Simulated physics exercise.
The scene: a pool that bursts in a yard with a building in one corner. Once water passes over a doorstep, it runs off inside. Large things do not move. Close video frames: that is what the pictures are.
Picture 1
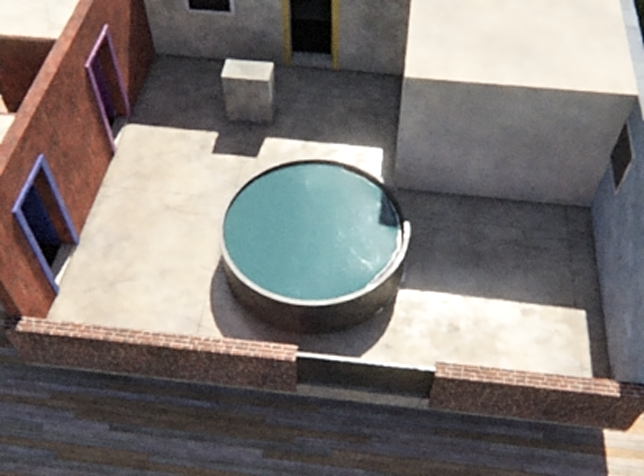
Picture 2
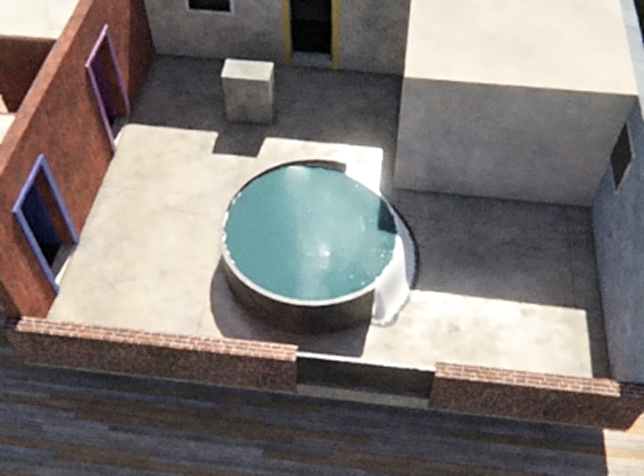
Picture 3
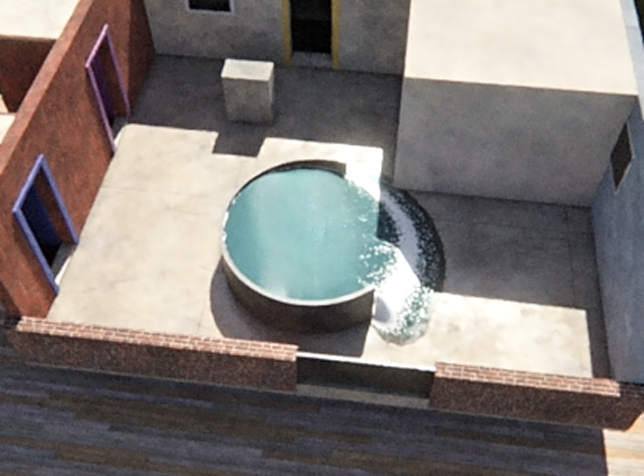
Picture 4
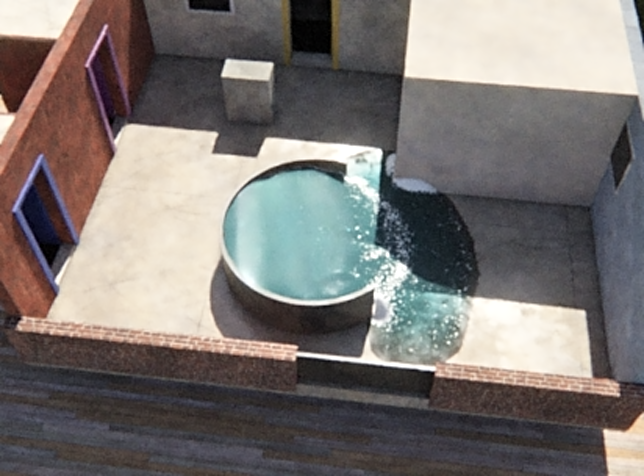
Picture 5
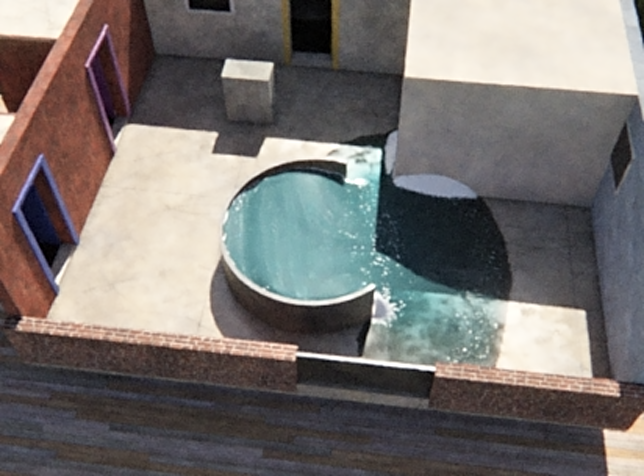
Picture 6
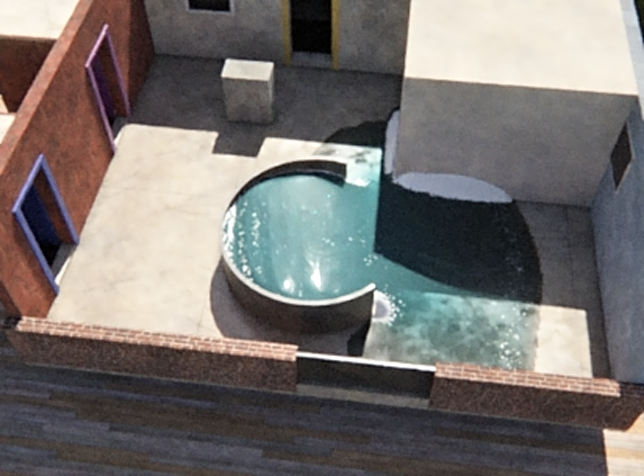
A round pool of teal water with a dark rim bursts open on its right side in a sunlit walled yard, seen from a high, steady viewpoint. Red walls with blue and purple doorways stand at left, a pale block building fills the upper right corner, and a low brick wall crosses the front. Water pours rightward, spreading foaming across the paving and along the building's base.
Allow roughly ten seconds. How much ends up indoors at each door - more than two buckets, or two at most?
The purple door will not top two buckets; the yellow door will not top two buckets; the blue door will top two buckets.
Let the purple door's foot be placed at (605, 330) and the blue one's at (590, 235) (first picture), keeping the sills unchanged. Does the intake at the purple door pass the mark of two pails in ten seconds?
I'd say the purple one tops the mark in the end.
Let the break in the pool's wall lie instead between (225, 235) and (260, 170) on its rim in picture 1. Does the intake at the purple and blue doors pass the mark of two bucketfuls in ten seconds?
Well, the purple crosses the threshold, and the blue crosses the threshold.
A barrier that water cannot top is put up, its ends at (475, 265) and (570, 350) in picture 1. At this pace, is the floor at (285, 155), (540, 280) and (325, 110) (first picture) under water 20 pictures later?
Taking them in order, I'd say parched, soaked and soaked.
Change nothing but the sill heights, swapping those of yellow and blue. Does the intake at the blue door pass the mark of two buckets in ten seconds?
After the swap, the blue door falls short.
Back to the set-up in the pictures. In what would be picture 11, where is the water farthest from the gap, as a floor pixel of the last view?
The wet point farthest out is around (338, 73).
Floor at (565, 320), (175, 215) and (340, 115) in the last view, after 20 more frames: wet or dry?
First spot soaked, second not wet, third soaked.
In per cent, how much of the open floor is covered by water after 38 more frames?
Estimate: Near 80 %.
A moment on, water covers 40 % of the floor; the purple door not reached, the yellow door not reached, the blue door not reached.
Next, water covers 45 % of the floor; the purple door not reached, the yellow door wet at the sill, nothing in, the blue door not reached.
Then, water covers 50 % of the floor; the purple door not reached, the yellow door wet at the sill, nothing in, the blue door not reached.
Later, water covers 80 % of the floor; the purple door wet at the sill, nothing in, the yellow door wet at the sill, nothing in, the blue door under two buckets in.
In the end, water covers 95 % of the floor; the purple door under two buckets in, the yellow door wet at the sill, nothing in, the blue door far over two buckets in.
